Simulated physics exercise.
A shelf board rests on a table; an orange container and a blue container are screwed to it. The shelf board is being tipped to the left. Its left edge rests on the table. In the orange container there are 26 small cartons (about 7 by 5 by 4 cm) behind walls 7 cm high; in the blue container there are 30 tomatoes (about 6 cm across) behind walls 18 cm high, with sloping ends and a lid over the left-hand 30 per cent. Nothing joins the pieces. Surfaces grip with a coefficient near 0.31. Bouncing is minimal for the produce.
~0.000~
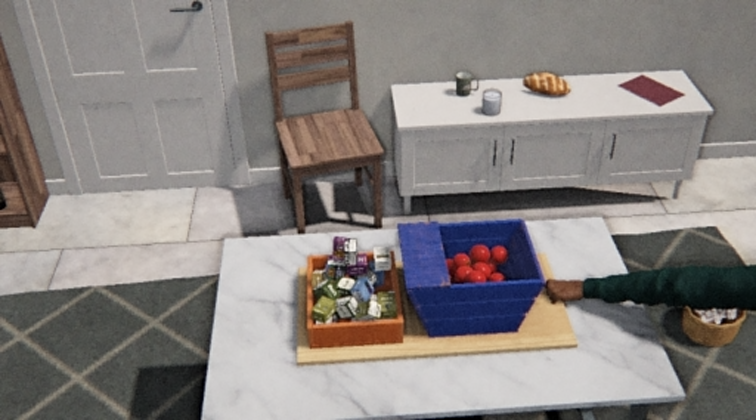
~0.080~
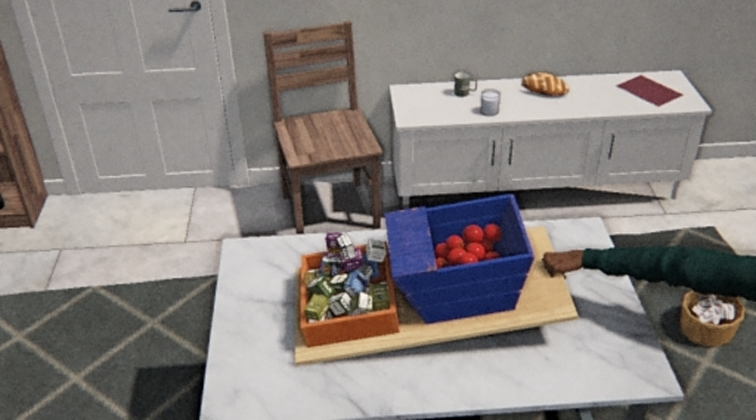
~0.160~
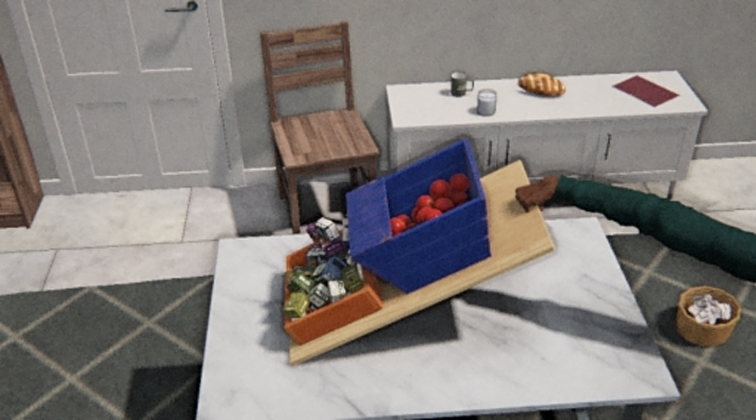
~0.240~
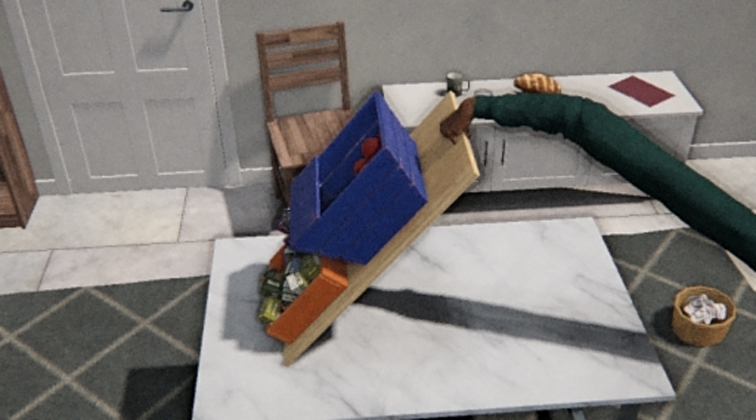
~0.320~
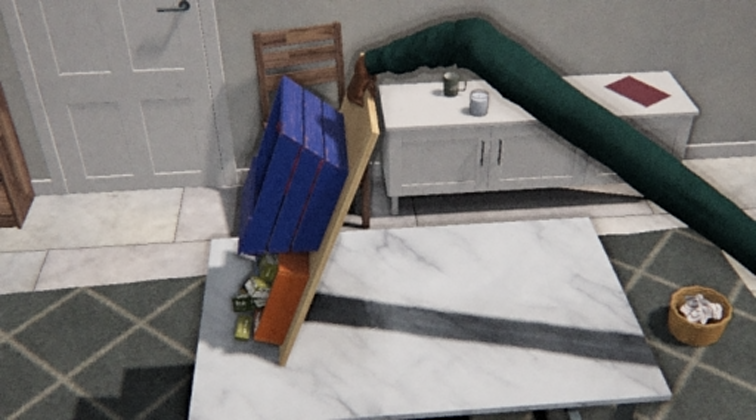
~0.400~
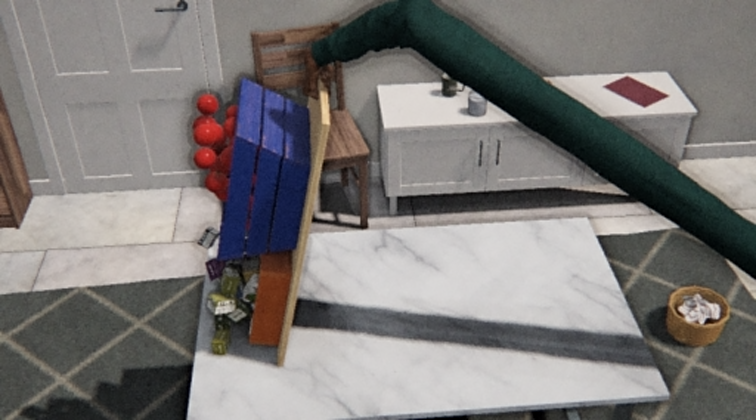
A deep blue container of red balls and a smaller orange one of little cartons stand side by side on a wooden board across a white marble table, seen from above in a grey room. Behind are a door, a wooden chair and a white cabinet holding bread and cups. A green-sleeved arm lifts the board's right end steeply leftward, cartons and then red balls come out on the left, and the view shifts slightly.
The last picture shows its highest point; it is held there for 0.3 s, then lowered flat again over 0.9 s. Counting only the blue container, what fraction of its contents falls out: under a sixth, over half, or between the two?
Outflow: Exceeds half.
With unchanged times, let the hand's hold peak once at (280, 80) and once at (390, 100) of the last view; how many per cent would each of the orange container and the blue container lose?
Loss per try - orange container 80 / 70 percent, blue container 80 / 60 percent.
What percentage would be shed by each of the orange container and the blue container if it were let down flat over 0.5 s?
Well, that would cost the orange container 80 per cent and the blue container 70 per cent.
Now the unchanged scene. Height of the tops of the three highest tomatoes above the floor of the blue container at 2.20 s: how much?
Height: Roughly 6 cm.
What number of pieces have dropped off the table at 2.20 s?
Roughly 40 in all.
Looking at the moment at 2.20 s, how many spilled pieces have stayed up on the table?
Near 5, give or take.
After 0.69 s, tilt 78°; orange container 5 in, 21 out and blue container 8 in, 22 out.
After 1.05 s, tilt 52°; orange container 5 in, 21 out and blue container 8 in, 22 out.
After 1.55 s, tilt 1°; orange container 5 in, 21 out and blue container 8 in, 22 out.
When it is over (at 2.20 s), orange container 5 in, 21 out and blue container 8 in, 22 out. Asked share, 22 of 30, 73 per cent.
